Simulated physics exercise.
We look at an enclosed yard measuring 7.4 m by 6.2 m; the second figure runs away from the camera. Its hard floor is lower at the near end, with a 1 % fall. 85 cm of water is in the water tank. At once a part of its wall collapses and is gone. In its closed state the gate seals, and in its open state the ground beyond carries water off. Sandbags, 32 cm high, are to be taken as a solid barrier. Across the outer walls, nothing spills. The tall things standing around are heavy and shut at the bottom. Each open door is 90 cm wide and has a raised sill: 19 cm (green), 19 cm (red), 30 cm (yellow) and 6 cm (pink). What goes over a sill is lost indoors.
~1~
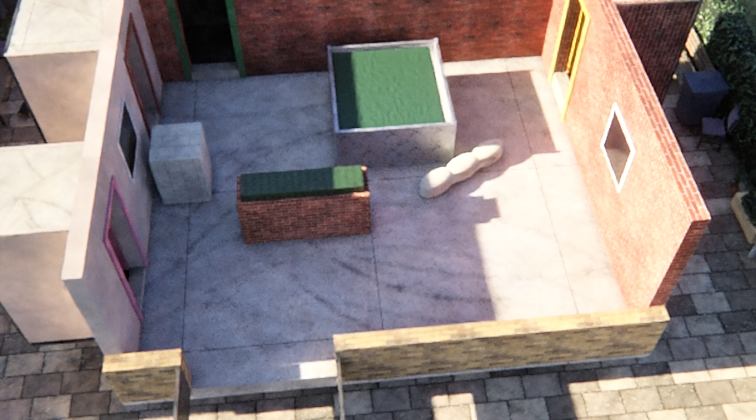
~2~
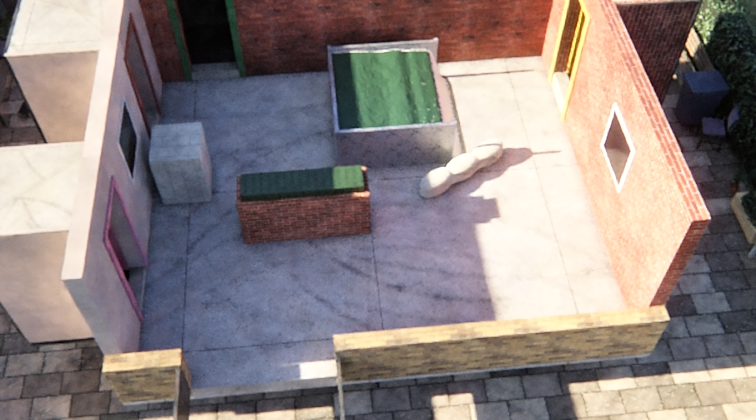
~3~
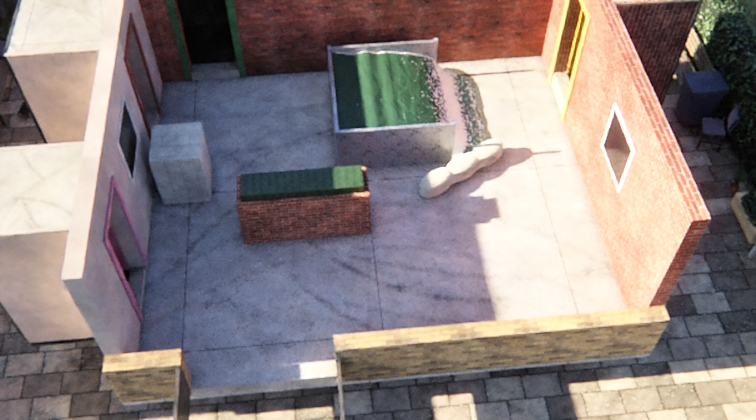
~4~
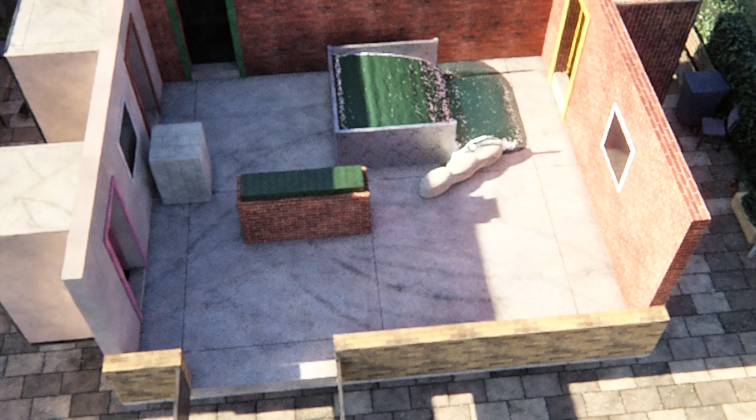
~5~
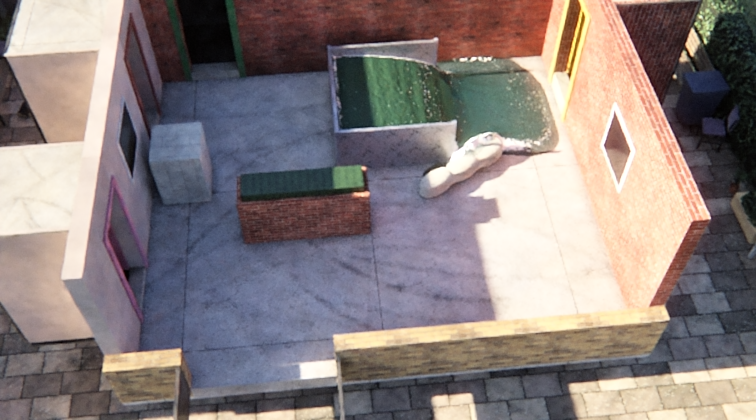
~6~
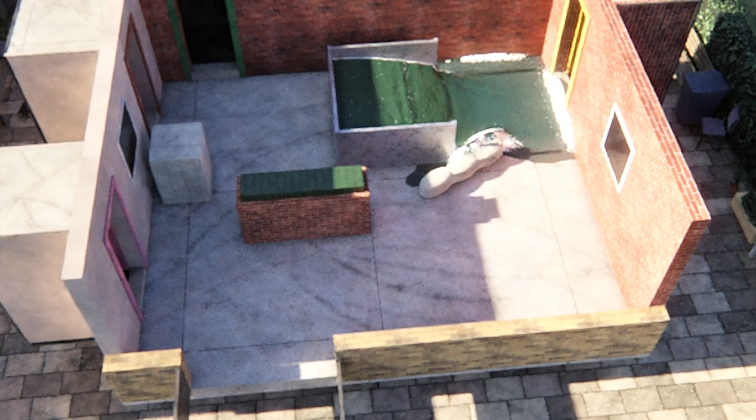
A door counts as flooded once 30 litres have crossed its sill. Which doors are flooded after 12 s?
Door by door: The green door is not flooded; the red door is not flooded; the yellow door is flooded; the pink door is flooded.
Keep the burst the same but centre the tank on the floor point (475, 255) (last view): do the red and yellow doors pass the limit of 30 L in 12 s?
Red gets no more than that, yellow gets no more than that.
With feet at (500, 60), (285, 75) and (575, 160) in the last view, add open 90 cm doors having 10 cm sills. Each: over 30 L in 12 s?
In turn: Beyond it, short of it, beyond it.
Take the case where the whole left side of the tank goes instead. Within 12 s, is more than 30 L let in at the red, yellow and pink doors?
So red tops it, yellow stays lower, pink tops it.
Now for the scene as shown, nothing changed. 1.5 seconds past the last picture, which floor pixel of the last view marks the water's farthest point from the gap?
(634, 333).
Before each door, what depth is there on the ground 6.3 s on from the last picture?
You'd get green at 2 cm, red at 6 cm, yellow at 8 cm, and pink at 12 cm.
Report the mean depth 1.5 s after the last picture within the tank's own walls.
The average depth is around 22 cm.
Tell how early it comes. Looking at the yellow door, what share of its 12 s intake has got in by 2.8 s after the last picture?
By that time, around 100 per cent.
Then, 0.7 s after the last picture water covers 20 % of the floor and is deepest (60 cm) near (553, 90); green door not reached, red door not reached, yellow door 56 cm at the sill, 92 L in, pink door not reached.
Then, 1.5 s after the last picture water covers 30 % of the floor and is deepest (50 cm) near (555, 97); green door not reached, red door not reached, yellow door 48 cm at the sill, 227 L in, pink door not reached.
Then, 2.8 s after the last picture water covers 50 % of the floor and is deepest (30 cm) near (634, 333); green door not reached, red door not reached, yellow door 23 cm at the sill, 277 L in, pink door not reached.
Then, 6.3 s after the last picture water covers 85 % of the floor and is deepest (17 cm) near (464, 163); green door 2 cm at the sill, 0 L in, red door 6 cm at the sill, 0 L in, yellow door 8 cm at the sill, 278 L in, pink door 12 cm at the sill, 12 L in.
Then, 11.3 s after the last picture water covers 95 % of the floor and is deepest (12 cm) near (564, 340); green door 3 cm at the sill, 0 L in, red door 5 cm at the sill, 0 L in, yellow door 8 cm at the sill, 278 L in, pink door 9 cm at the sill, 94 L in.
